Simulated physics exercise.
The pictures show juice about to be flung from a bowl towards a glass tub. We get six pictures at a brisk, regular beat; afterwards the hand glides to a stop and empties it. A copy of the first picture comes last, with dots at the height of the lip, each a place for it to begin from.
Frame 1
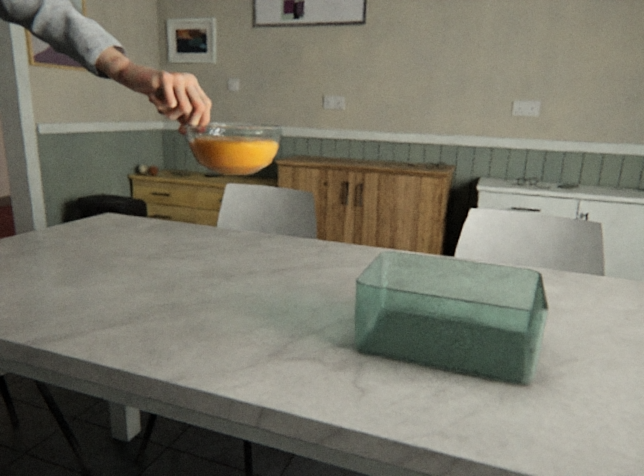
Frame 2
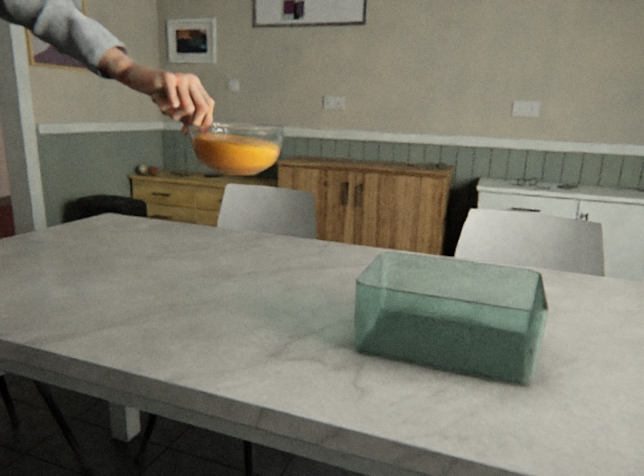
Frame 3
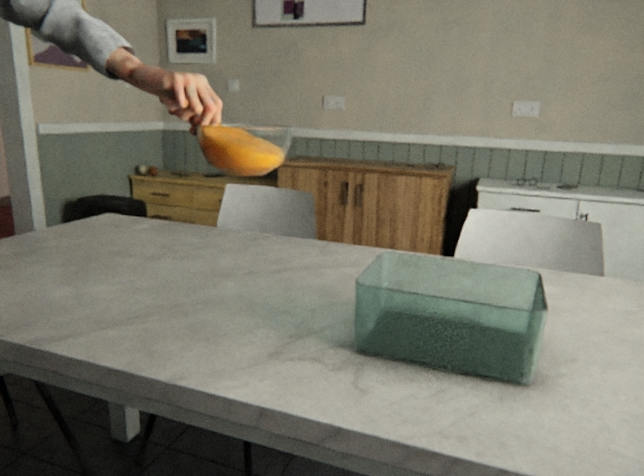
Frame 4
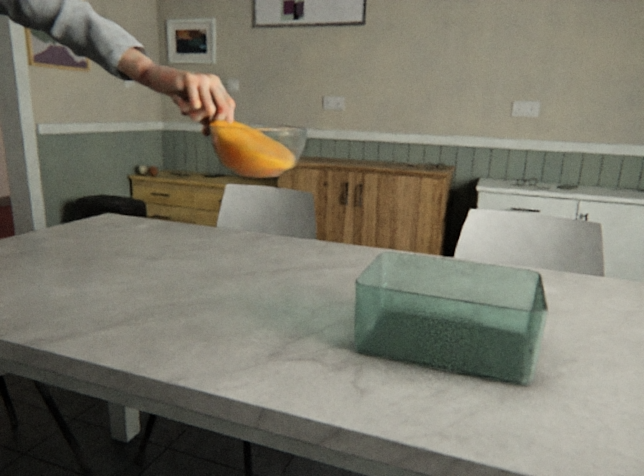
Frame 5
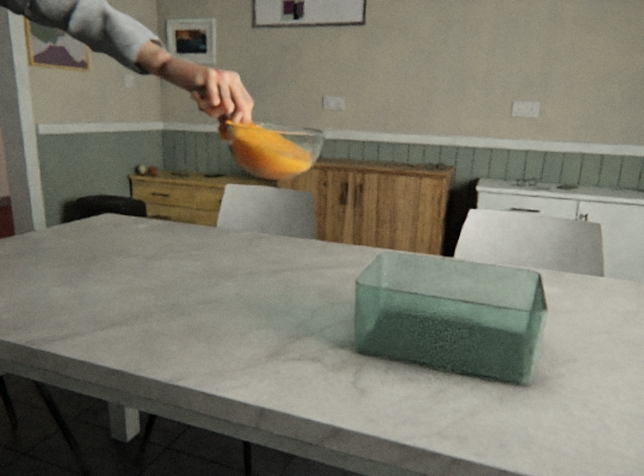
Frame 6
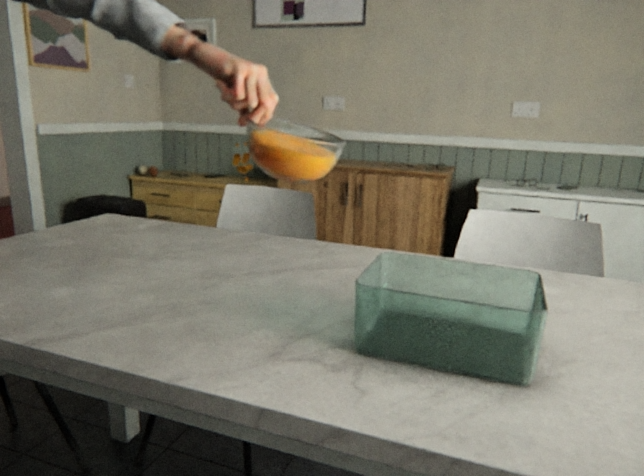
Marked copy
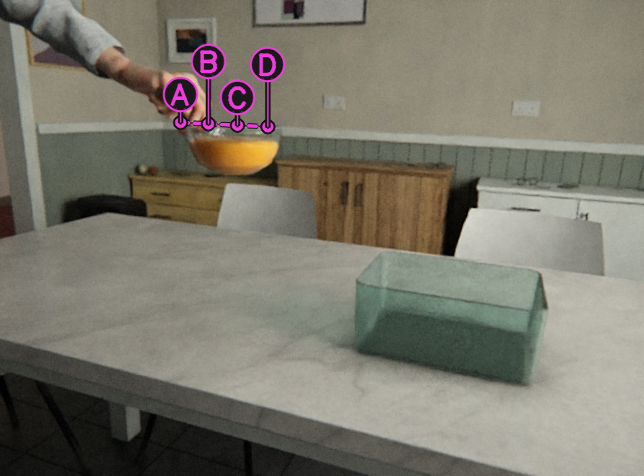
At the start, a hand holds a clear bowl of orange juice level above a pale table, up and left of a greenish glass tub. The arm then moves the bowl rightward as the juice sloshes up toward the hand, and finally the bowl tilts slightly and dips a little lower.
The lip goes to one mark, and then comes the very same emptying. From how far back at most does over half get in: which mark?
C is the one.
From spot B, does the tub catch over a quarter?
Yes, it does.
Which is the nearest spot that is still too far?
Spot B.
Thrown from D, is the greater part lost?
No, not at all.
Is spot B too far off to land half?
Yes.
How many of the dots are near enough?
Two of them.
In magenta, A at (180, 122); B at (208, 123); C at (237, 125); D at (267, 126).
With A, about 1 % lands in the tub, 98 % falls short.
With B, about 35 % lands in the tub, 60 % falls short and 5 % goes beside or beyond.
With C, about 63 % lands in the tub, 29 % falls short and 8 % goes beside or beyond.
With D, about 76 % lands in the tub, 13 % falls short and 11 % goes beside or beyond.
